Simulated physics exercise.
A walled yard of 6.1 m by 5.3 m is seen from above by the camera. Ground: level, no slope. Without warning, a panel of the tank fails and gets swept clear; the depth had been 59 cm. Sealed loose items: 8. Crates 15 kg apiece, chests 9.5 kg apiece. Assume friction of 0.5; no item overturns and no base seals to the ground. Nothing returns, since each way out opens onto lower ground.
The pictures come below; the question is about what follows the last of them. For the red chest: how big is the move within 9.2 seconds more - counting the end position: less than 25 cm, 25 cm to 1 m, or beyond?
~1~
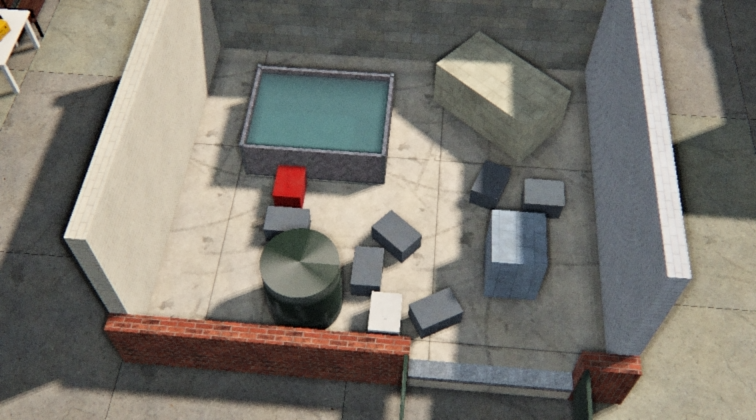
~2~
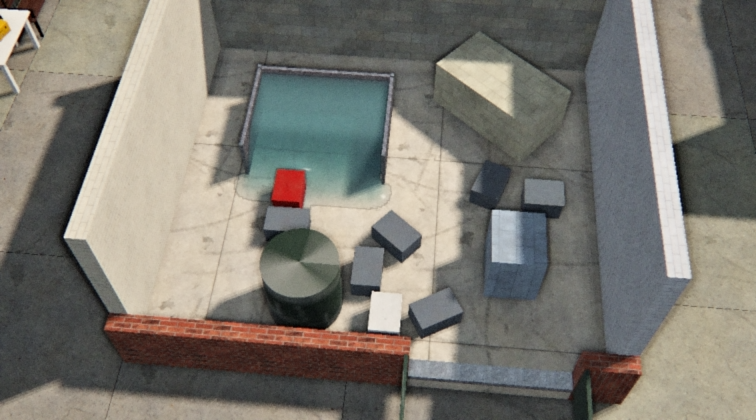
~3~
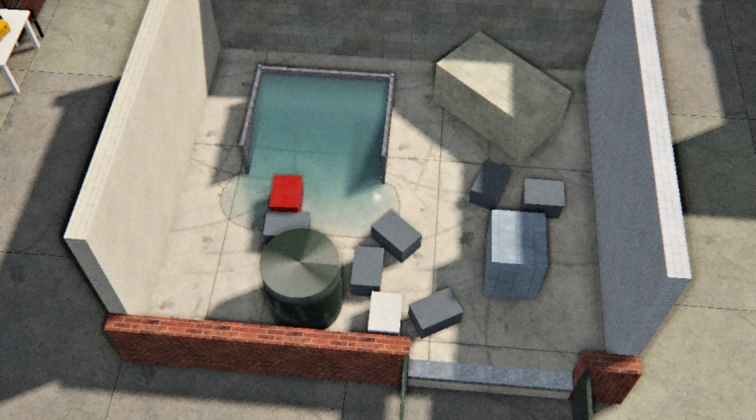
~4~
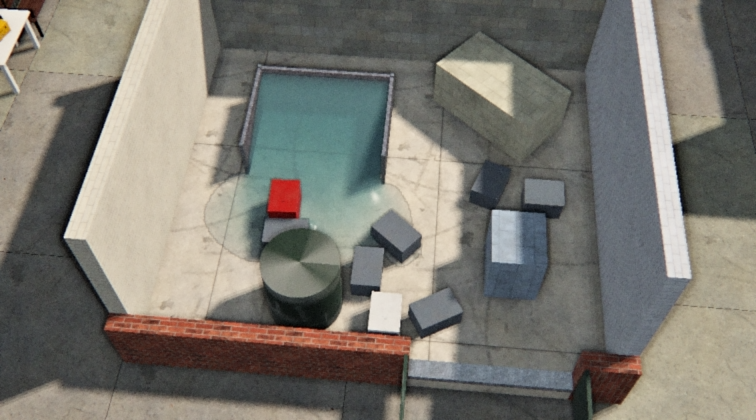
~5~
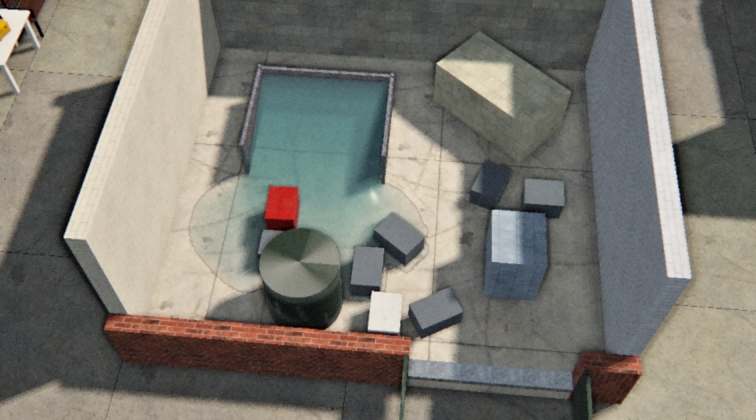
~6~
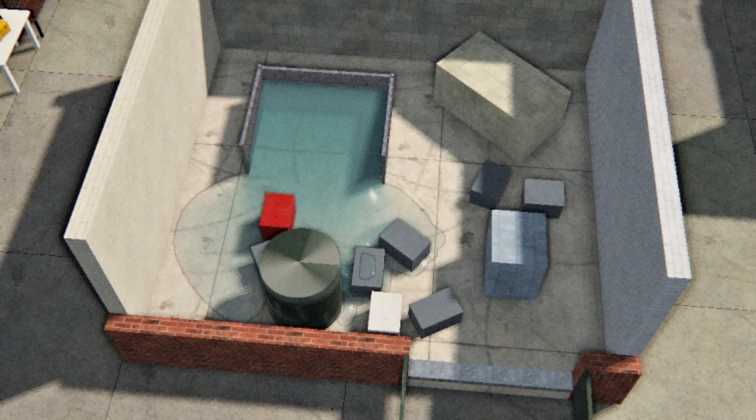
Result: Long travel.
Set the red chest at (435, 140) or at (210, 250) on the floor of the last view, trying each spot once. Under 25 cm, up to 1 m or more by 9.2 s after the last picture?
Well, it is shoved partway on the first try and gets swept off on the second.
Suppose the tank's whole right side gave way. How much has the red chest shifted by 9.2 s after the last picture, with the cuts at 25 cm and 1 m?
Result: The red chest remains where it was.
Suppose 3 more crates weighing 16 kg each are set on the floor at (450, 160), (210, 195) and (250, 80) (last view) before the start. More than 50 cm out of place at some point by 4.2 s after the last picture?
Lab note - in order: Below threshold / above threshold / below threshold.
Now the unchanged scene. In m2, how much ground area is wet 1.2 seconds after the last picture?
About 15 m2 is covered.
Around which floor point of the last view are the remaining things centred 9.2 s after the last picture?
(461, 228).
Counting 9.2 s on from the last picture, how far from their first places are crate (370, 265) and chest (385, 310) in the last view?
In that order: Gone out, gone out.
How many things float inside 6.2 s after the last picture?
Count at that moment: 2.
Then, 1.2 s after the last picture the red chest is near (165, 273), 2.2 m from its start, afloat; 0 of 8 are out; 5 afloat.
Then, 3.8 s after the last picture the red chest is near (225, 246), 1.4 m from its start, afloat; 3 of 8 are out; 2 afloat.
Then, 6.2 s after the last picture the red chest is near (323, 198), 0.6 m from its start, afloat; 3 of 8 are out; 2 afloat.
Then, 9.2 s after the last picture the red chest is near (437, 209), 2.2 m from its start, afloat; 3 of 8 are out; 1 afloat.
